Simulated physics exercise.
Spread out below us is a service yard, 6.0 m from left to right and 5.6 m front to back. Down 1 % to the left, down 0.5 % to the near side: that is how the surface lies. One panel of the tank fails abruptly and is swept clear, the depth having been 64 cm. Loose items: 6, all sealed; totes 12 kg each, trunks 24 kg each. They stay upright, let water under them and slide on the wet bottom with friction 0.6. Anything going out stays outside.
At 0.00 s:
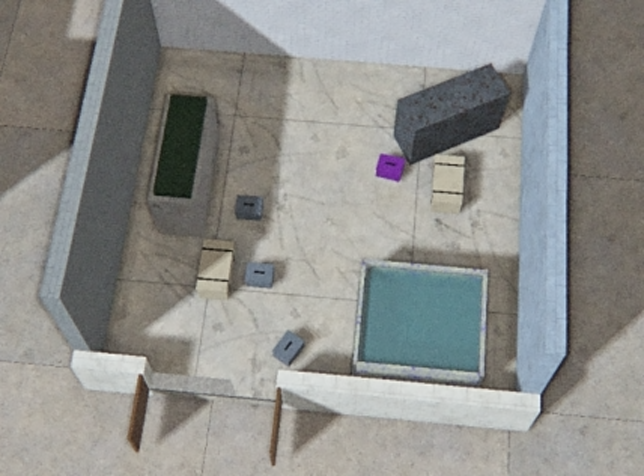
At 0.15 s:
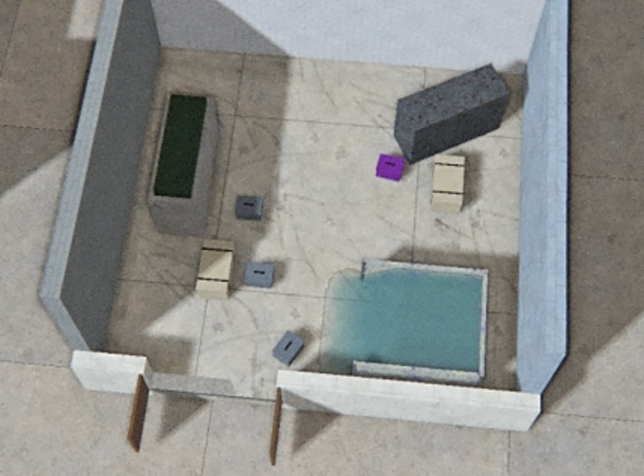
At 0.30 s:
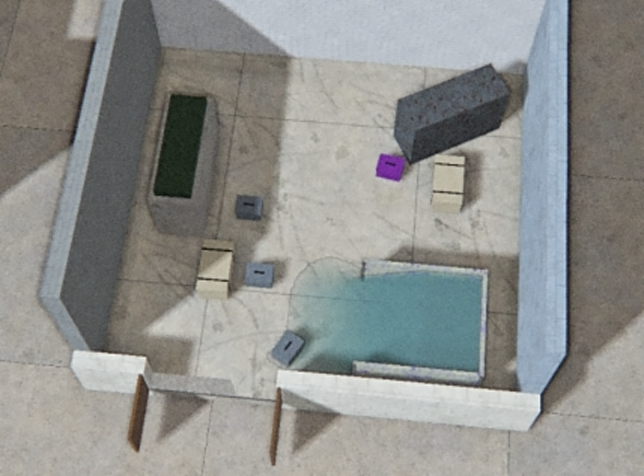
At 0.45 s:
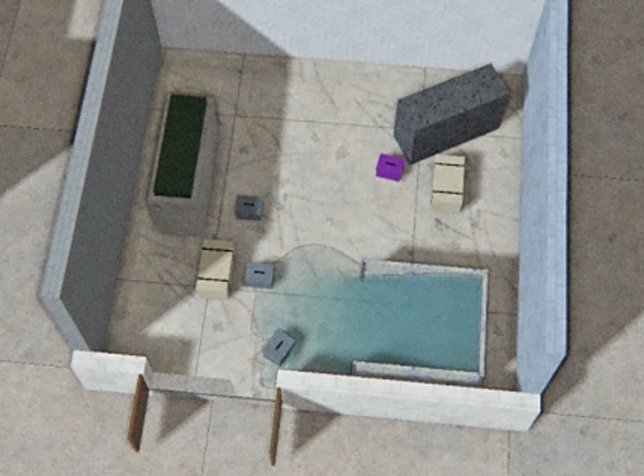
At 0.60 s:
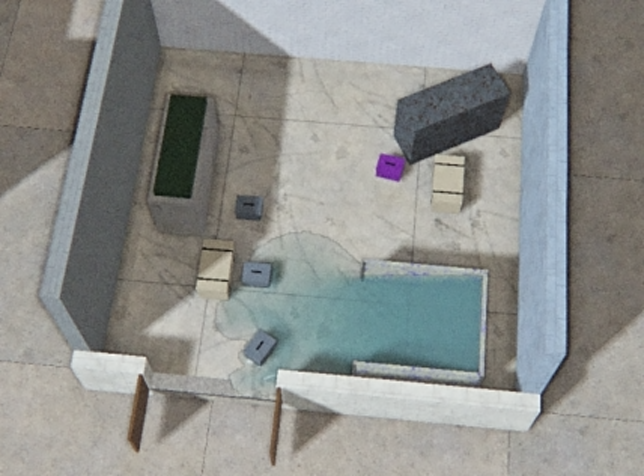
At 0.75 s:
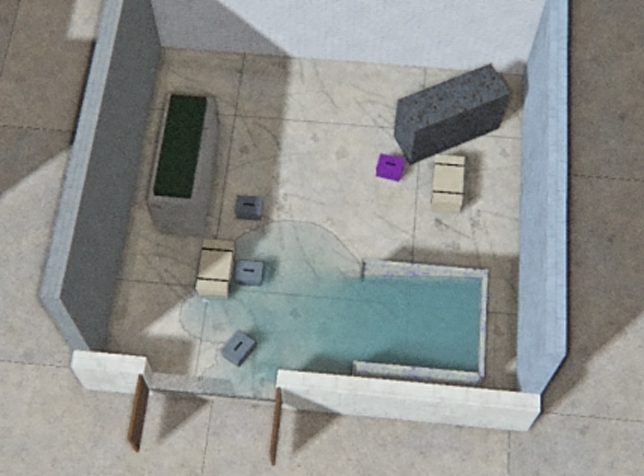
At first, a walled yard holds a full tank of blue-green water at lower right, with boxes scattered around it. Then the tank's left side gives way and water spreads leftward across the floor, pushing the nearest grey box left and then nudging a second one slightly, while the purple box stays put.
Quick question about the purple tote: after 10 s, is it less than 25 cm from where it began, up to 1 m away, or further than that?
It remains in place.
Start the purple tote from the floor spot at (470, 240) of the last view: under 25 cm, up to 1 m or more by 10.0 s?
It hardly budges.
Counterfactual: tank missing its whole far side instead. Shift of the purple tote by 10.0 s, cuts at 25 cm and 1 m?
I'd expect the purple tote to have ended up far off.
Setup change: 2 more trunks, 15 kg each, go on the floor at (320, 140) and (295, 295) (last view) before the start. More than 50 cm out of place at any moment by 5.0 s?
Lab note - in order: Below threshold / above threshold.
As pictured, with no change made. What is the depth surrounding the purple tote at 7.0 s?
I'd put it at about 3 cm.
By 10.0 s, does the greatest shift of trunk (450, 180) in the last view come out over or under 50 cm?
It stayed inside.
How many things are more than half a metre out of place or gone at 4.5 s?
4.
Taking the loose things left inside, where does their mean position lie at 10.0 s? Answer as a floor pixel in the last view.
Around (296, 214).
After 2.0 s the purple tote is near (391, 164), 0.0 m from its start, aground; 0 of 6 are out; 3 afloat.
After 4.5 s the purple tote is near (391, 164), 0.0 m from its start, aground; 0 of 6 are out; 3 afloat.
After 7.0 s the purple tote is near (391, 164), 0.0 m from its start, aground; 0 of 6 are out; 0 afloat.
After 10.0 s the purple tote is near (391, 164), 0.0 m from its start, aground; 0 of 6 are out; 0 afloat.
